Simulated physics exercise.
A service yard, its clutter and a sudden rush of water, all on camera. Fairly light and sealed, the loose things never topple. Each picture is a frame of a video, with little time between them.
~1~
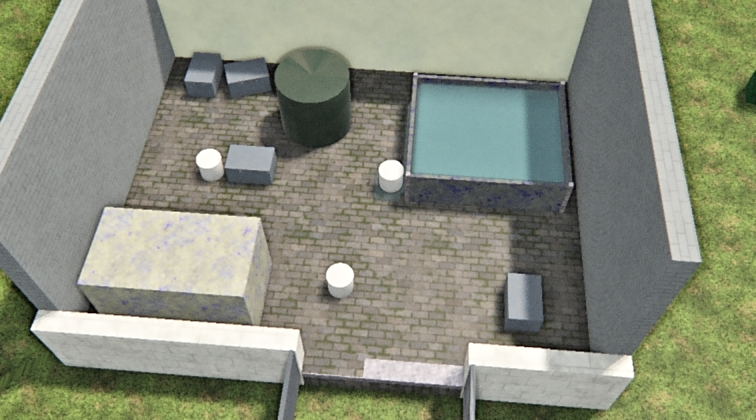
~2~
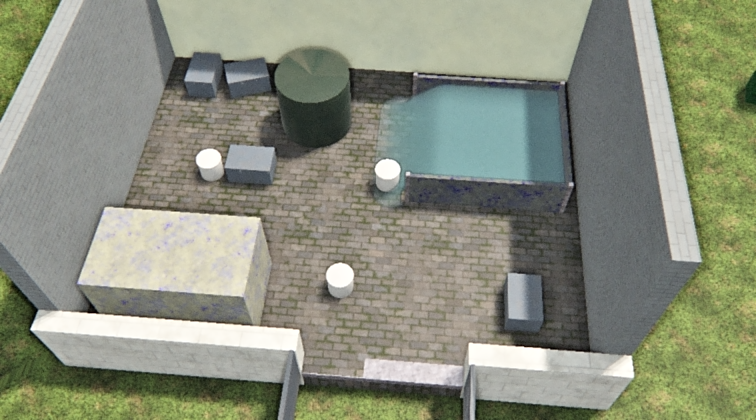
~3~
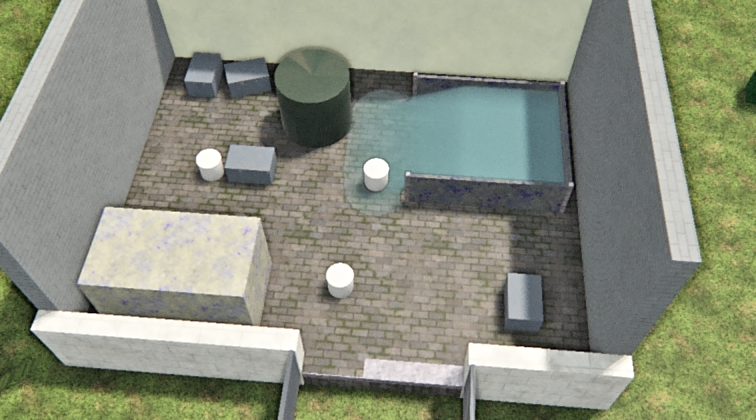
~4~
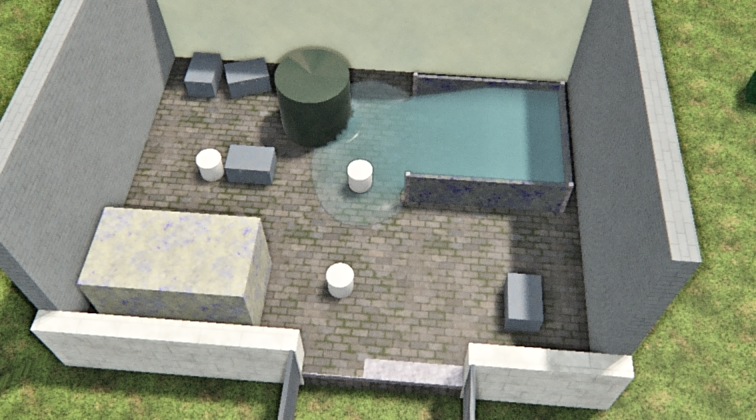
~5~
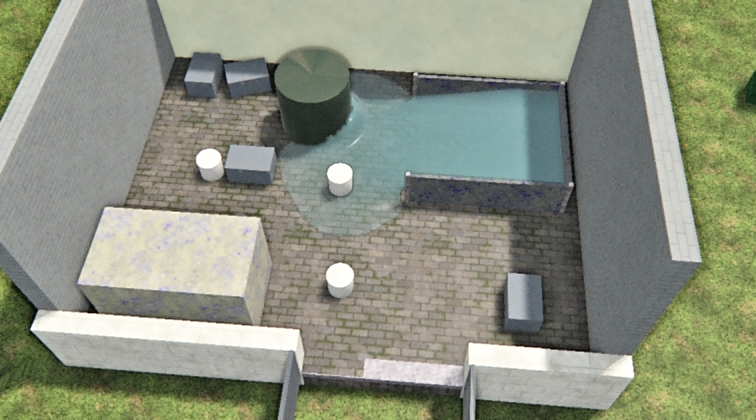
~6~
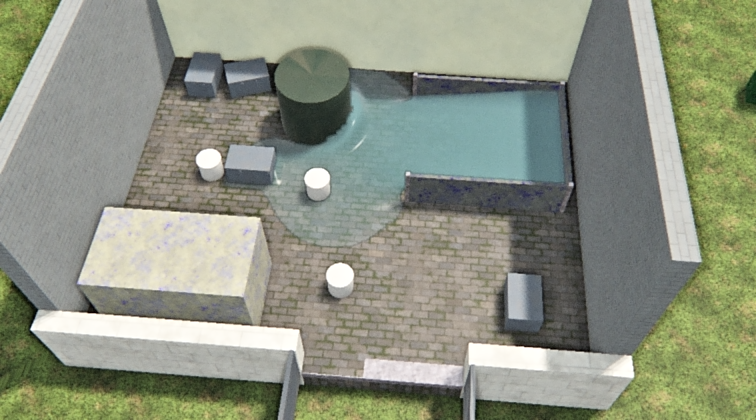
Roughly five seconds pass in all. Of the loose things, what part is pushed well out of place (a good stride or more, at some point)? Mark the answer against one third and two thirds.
Two thirds or more of them.
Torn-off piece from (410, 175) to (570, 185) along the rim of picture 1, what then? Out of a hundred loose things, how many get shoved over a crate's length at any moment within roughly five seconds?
I'd guess around 30 percent of them.
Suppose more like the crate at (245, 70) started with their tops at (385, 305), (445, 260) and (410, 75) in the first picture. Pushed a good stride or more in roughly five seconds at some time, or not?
Going by the order given: Stays in place, stays in place, travels that far.
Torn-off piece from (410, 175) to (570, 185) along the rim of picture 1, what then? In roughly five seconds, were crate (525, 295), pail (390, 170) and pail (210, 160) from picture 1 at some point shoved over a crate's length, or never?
Listed in turn, ends up that far off, never travels that far, never travels that far.
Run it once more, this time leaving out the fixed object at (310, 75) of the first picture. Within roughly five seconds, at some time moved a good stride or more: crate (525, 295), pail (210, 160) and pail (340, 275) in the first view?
First one never went far; second one was driven off; third one never went far.
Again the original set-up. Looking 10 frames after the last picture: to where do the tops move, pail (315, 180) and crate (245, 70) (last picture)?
My guess: Roughly (116, 218), then roughly (223, 82).
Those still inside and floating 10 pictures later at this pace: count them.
The figure is 3.
A moment on, 1 of 7 are well off their spots; 1 afloat.
Next, 3 of 7 are well off their spots; 3 afloat.
Later, 4 of 7 are well off their spots; 5 afloat.
In the end, 5 of 7 are well off their spots, and 6 have been at some point; 5 afloat.
